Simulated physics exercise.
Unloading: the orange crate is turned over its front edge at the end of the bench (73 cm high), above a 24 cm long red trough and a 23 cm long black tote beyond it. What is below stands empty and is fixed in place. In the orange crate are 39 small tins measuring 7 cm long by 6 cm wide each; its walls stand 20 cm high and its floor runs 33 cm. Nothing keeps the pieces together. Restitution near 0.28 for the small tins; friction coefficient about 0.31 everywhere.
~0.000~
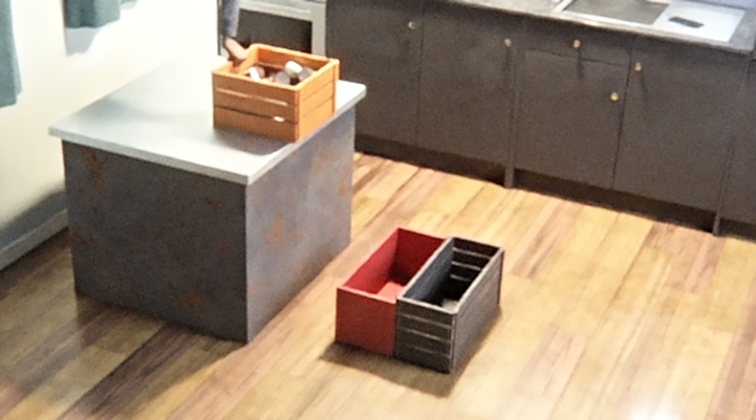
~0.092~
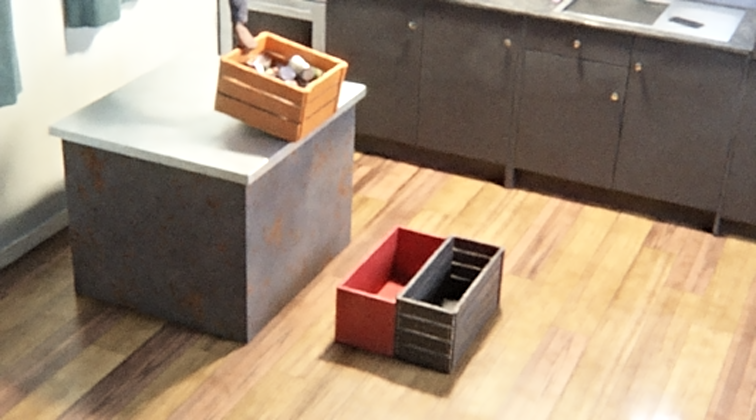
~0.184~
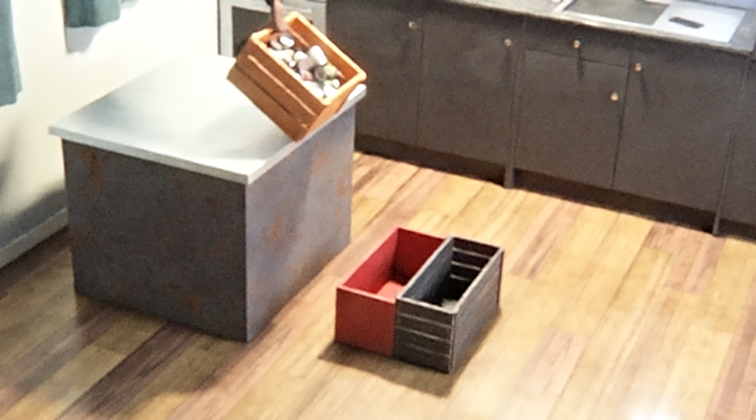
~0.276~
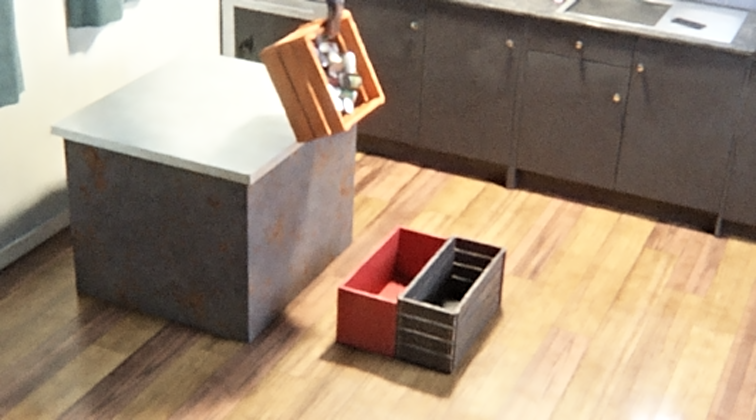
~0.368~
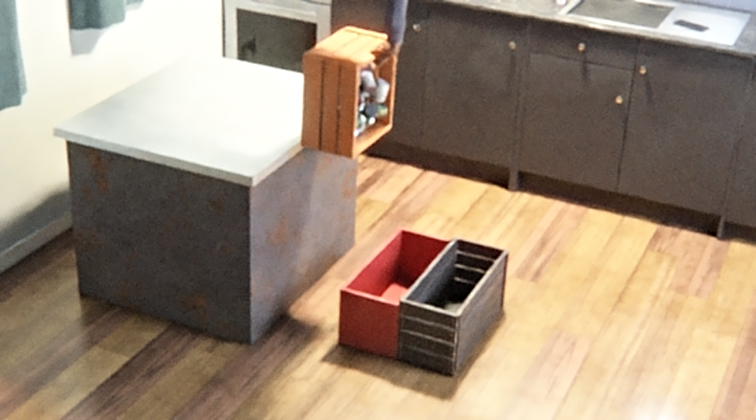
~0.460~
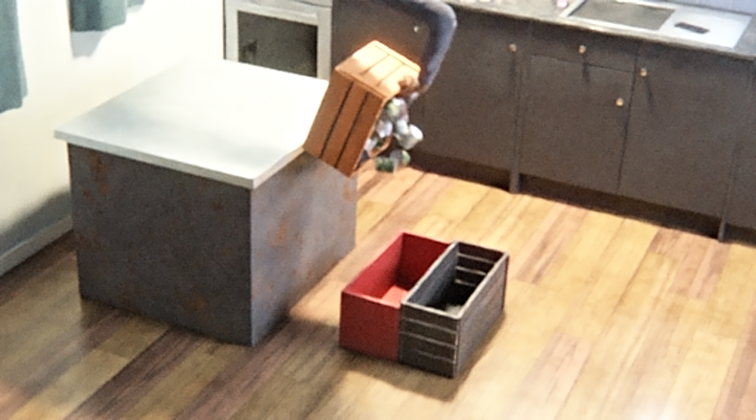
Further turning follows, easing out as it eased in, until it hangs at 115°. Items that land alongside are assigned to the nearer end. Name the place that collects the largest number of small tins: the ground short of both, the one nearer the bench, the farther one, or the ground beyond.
The place with the most is: Second.
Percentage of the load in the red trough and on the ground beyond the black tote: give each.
30 and 20 %.
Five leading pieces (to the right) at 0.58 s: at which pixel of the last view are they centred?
Around (449, 195) in pixels.
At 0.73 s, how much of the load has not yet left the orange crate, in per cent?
Near 10 per cent, give or take.
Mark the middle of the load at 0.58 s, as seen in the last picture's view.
Somewhere near (413, 167) in the last picture's pixels.
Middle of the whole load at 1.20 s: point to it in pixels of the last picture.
Look around pixel (443, 327).
After 0.58 s, tilt 115°; 7 still in the orange crate and 32 in the air.
After 0.73 s, tilt 115°; 3 still in the orange crate, 2 in the red trough, 13 in the black tote, 1 on the ground beyond the black tote and 20 in the air.
After 0.93 s, tilt 115°; 8 in the red trough, 19 in the black tote, 4 on the ground beyond the black tote and 8 in the air.
When it is over (at 1.20 s), 12 in the red trough, 19 in the black tote, 1 on the ground short of the red trough and 7 on the ground beyond the black tote.
